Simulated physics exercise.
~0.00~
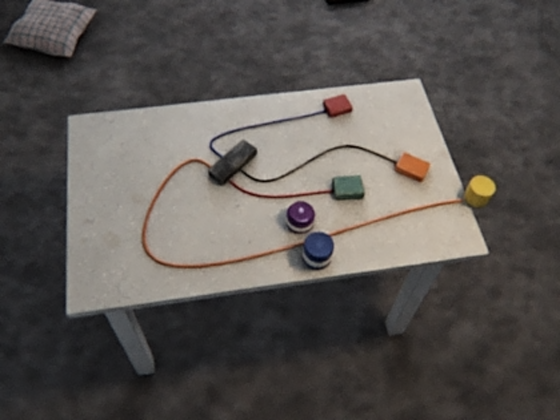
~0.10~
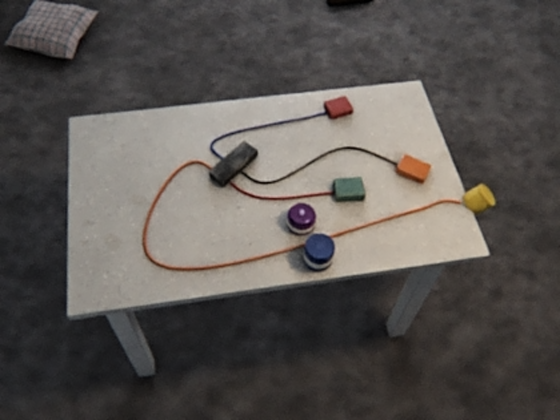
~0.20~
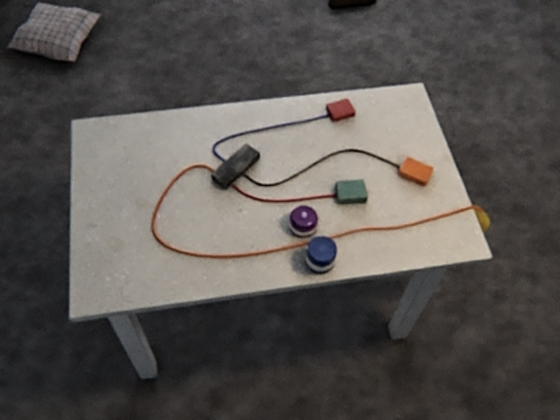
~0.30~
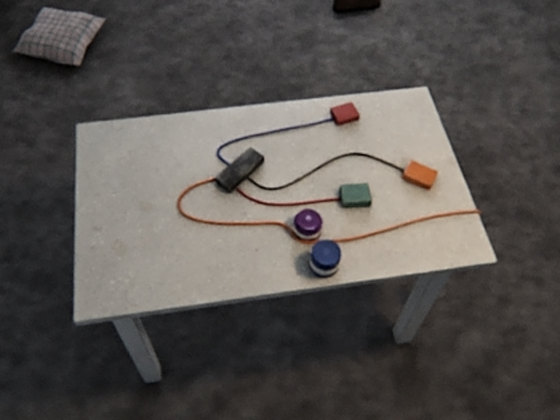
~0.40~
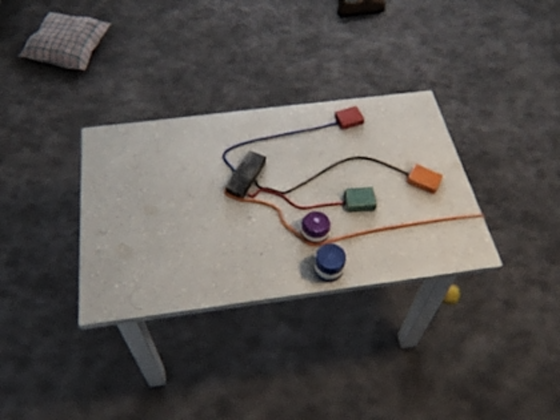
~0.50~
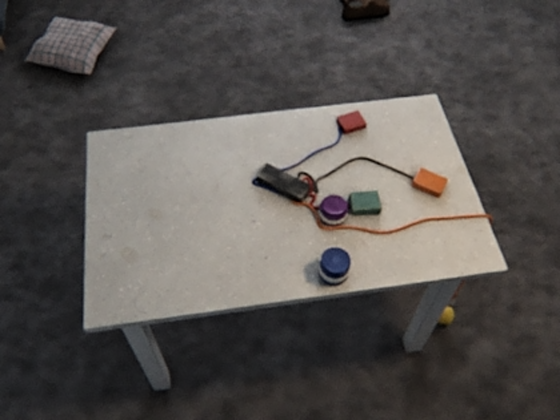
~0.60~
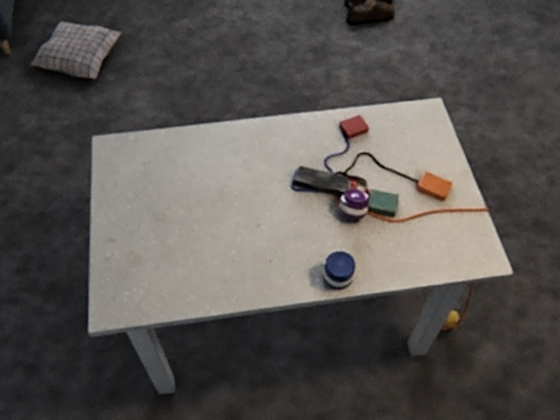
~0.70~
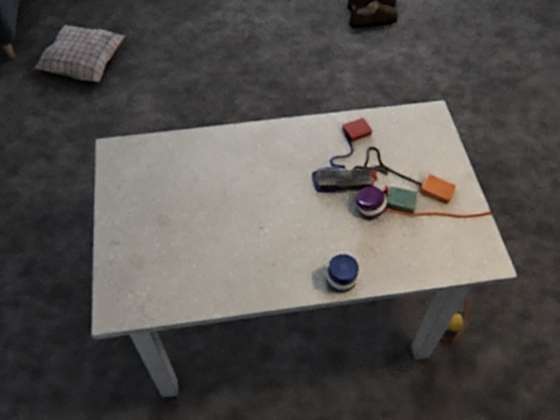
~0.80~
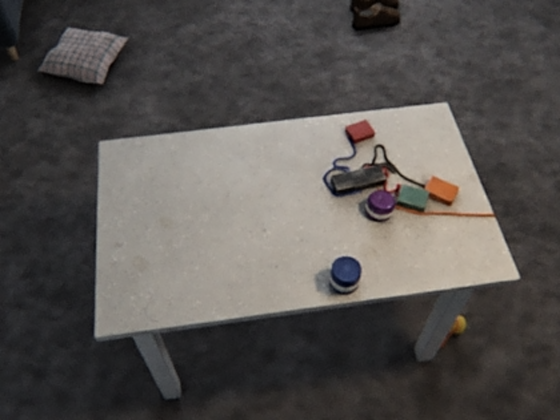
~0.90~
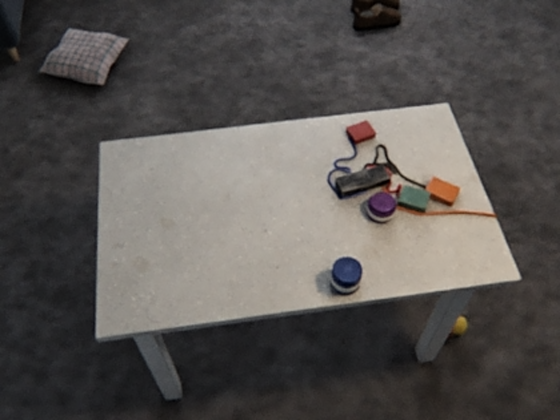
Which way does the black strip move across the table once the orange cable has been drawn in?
It slides to the right, ending up close to the teal and orange blocks.
On a pale table above a dark grey floor, seen from high up at an angle, thin cables link a black strip to red, orange and teal blocks and a yellow cylinder at the right edge. A purple jar and a blue canister stand near the front. The yellow cylinder tips over the edge and drops, pulling the orange cable's loop in. The strip then slides right, and the purple jar and teal block shift right too. Finally they rest clustered near the orange block, with the yellow piece low beside the right leg and the blue canister and red block unmoved.
